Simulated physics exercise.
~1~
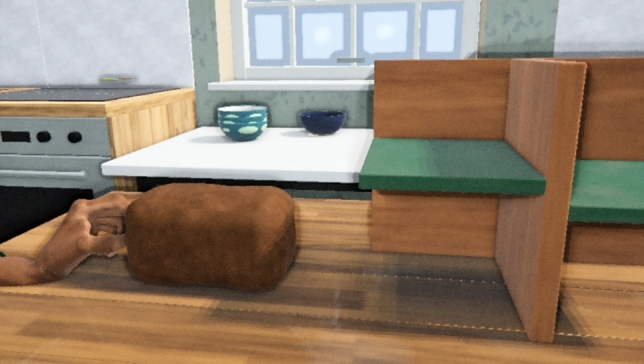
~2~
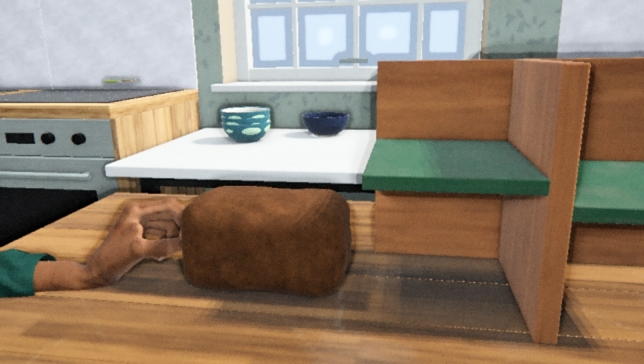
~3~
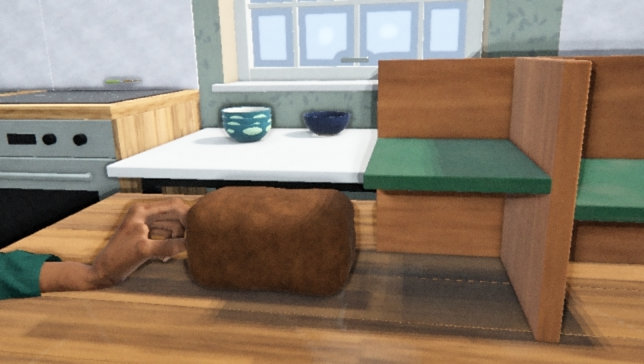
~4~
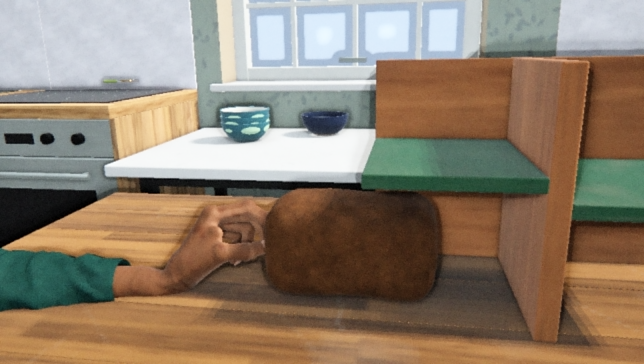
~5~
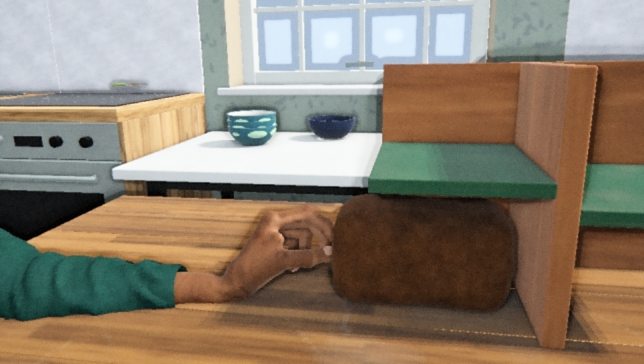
A hand in a green sleeve pushing a brown loaf rightward along a wooden counter until it slides under a green shelf.
